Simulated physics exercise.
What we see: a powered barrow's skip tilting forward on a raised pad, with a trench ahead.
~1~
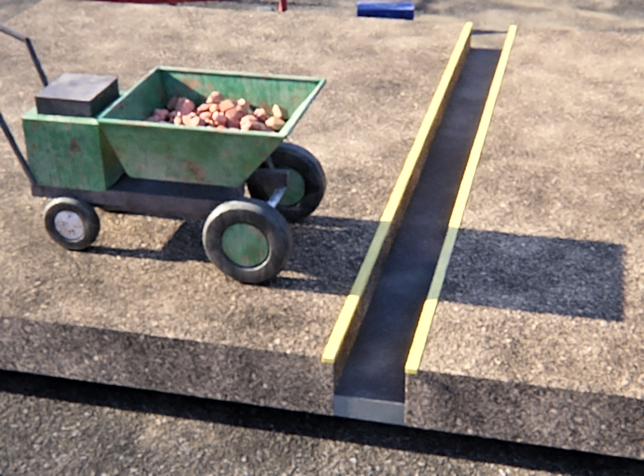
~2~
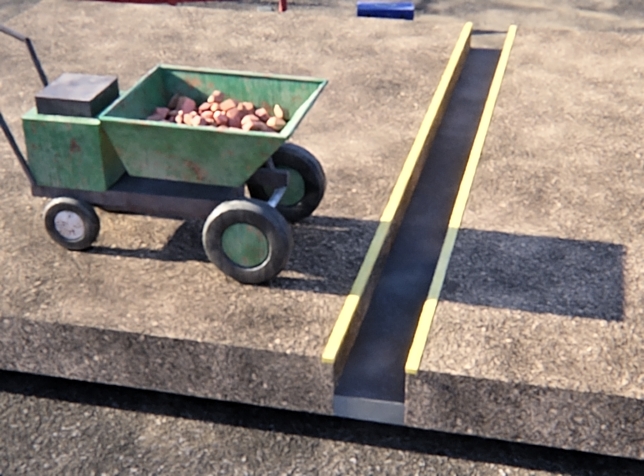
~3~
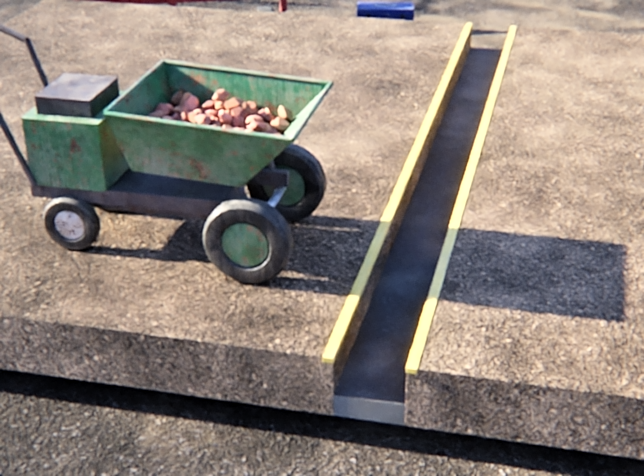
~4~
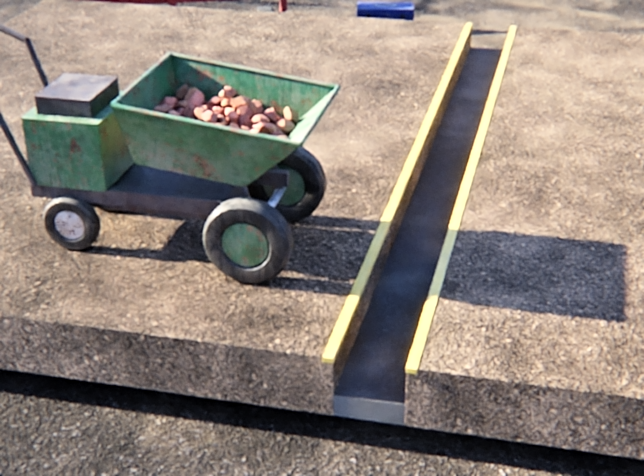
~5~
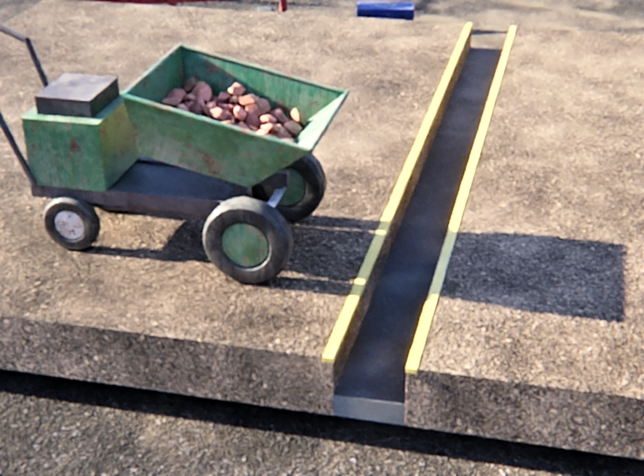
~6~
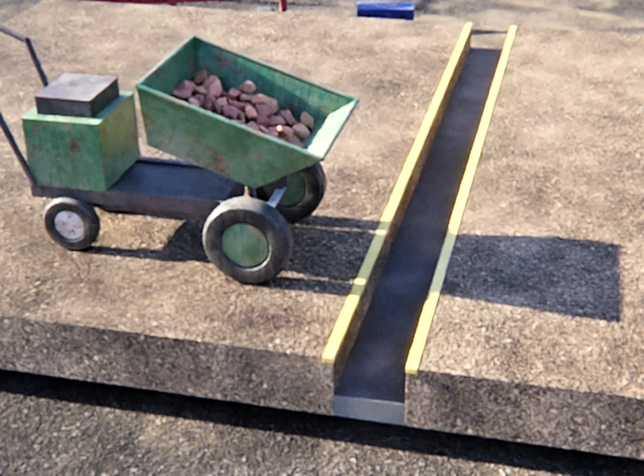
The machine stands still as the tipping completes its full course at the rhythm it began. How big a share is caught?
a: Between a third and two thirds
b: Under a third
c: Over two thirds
Option c: Over two thirds.
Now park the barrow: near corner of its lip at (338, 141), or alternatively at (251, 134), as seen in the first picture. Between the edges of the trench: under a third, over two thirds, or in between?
Try 1, under a third; try 2, over two thirds.
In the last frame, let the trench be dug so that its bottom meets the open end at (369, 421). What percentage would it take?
About 100 percent.
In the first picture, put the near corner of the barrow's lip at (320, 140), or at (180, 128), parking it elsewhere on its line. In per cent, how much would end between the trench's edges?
Close to 50 in a hundred, and close to 20 in a hundred.
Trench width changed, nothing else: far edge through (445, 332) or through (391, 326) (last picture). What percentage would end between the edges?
100 % and 50 %, give or take.
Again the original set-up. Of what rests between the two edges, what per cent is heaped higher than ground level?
I'd estimate around 5 %.
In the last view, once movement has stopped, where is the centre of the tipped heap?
At about (409, 282), give or take.
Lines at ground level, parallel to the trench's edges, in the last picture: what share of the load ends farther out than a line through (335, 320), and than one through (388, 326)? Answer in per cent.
In order: 100 per cent, then 50 per cent.
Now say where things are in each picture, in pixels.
In the first picture, lip of the skip (285, 137), level; top of the load (210, 128), lumps of rubble; first edge of the trench (344, 320); far edge (423, 329), the trench under half as wide as the skip, and about half as deep as wide.
In the second picture, lip of the skip (287, 138), level; top of the load (211, 128).
In the third picture, lip of the skip (292, 140), tipped barely; top of the load (214, 125).
In the fourth picture, lip of the skip (300, 144), tipped a little; top of the load (190, 117).
In the fifth picture, lip of the skip (310, 151), tipped a little; top of the load (191, 110).
In the sixth picture, lip of the skip (322, 159), tipped clearly; top of the load (193, 107); first edge of the trench (344, 320); far edge (423, 329).
Just after the last frame, skip tipped steeply; every one in the skip.
A moment on, skip tipped right over; the larger part in the skip; roughly a quarter in or heaped over the trench; just a few beyond it.
Further on, skip tipped right over; almost all in or heaped over the trench; about a tenth beyond it.
When it is over, skip tipped right over; almost all in or heaped over the trench; about a tenth beyond it.
